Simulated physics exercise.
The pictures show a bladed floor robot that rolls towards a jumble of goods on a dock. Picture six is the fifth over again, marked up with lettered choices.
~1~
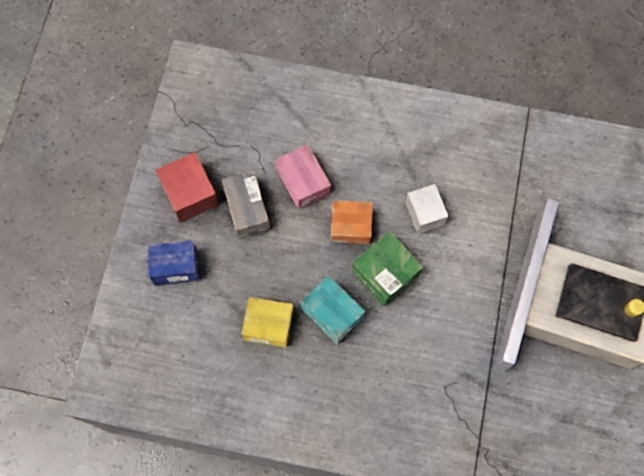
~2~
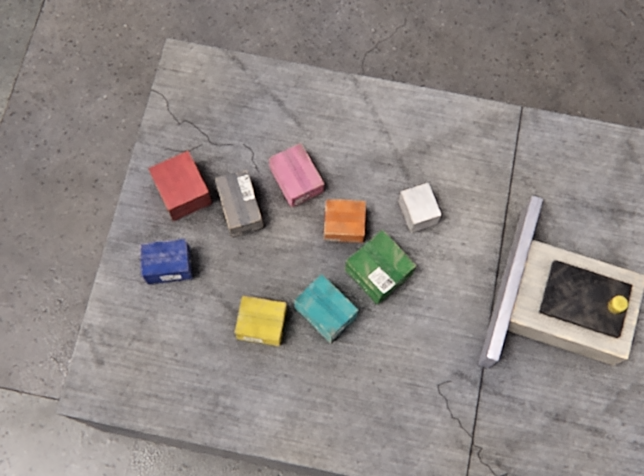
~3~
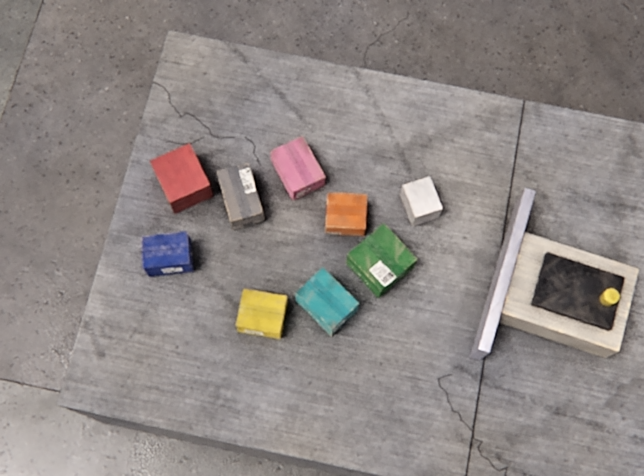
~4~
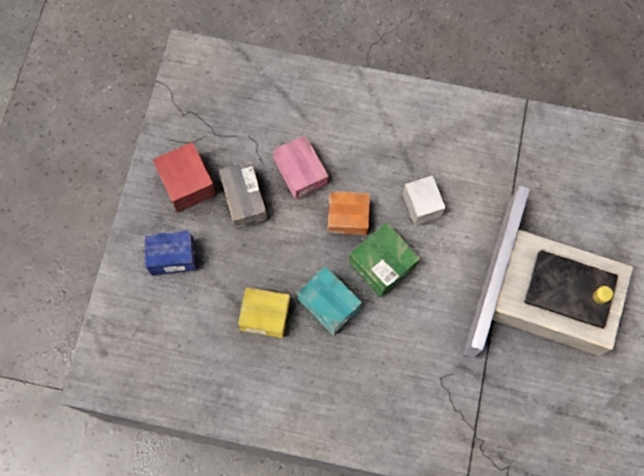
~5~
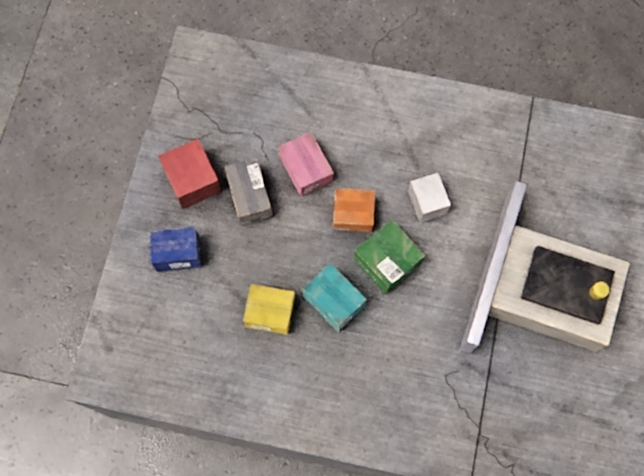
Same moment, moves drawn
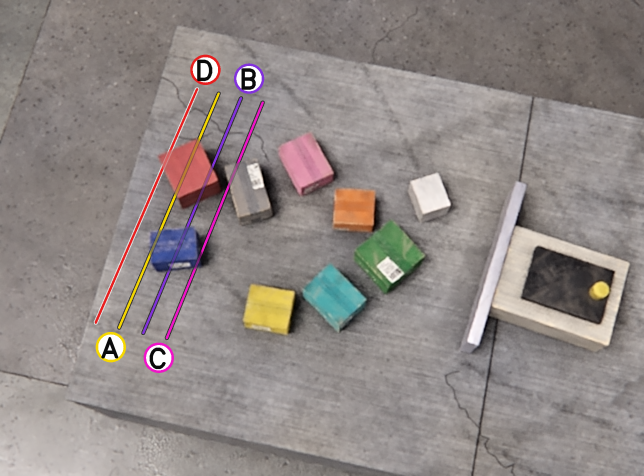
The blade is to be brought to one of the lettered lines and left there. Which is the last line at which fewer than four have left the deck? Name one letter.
The farthest such stop is A.
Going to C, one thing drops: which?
The red crate goes over.
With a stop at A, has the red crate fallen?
Yes.
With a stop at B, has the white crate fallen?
By then, no.
On the copy, A at (171, 206); B at (194, 211); C at (217, 215); D at (149, 201).
On A. First, robot (441, 257); yellow parcel (265, 310); white crate (379, 178).
Then, robot (323, 232); red crate (162, 170); blue parcel (166, 245).
Finally, robot (229, 212); red crate over the edge; blue parcel over the edge; three fallen.
By contrast, B is within the limit but short; C is within the limit but short; D drops six.
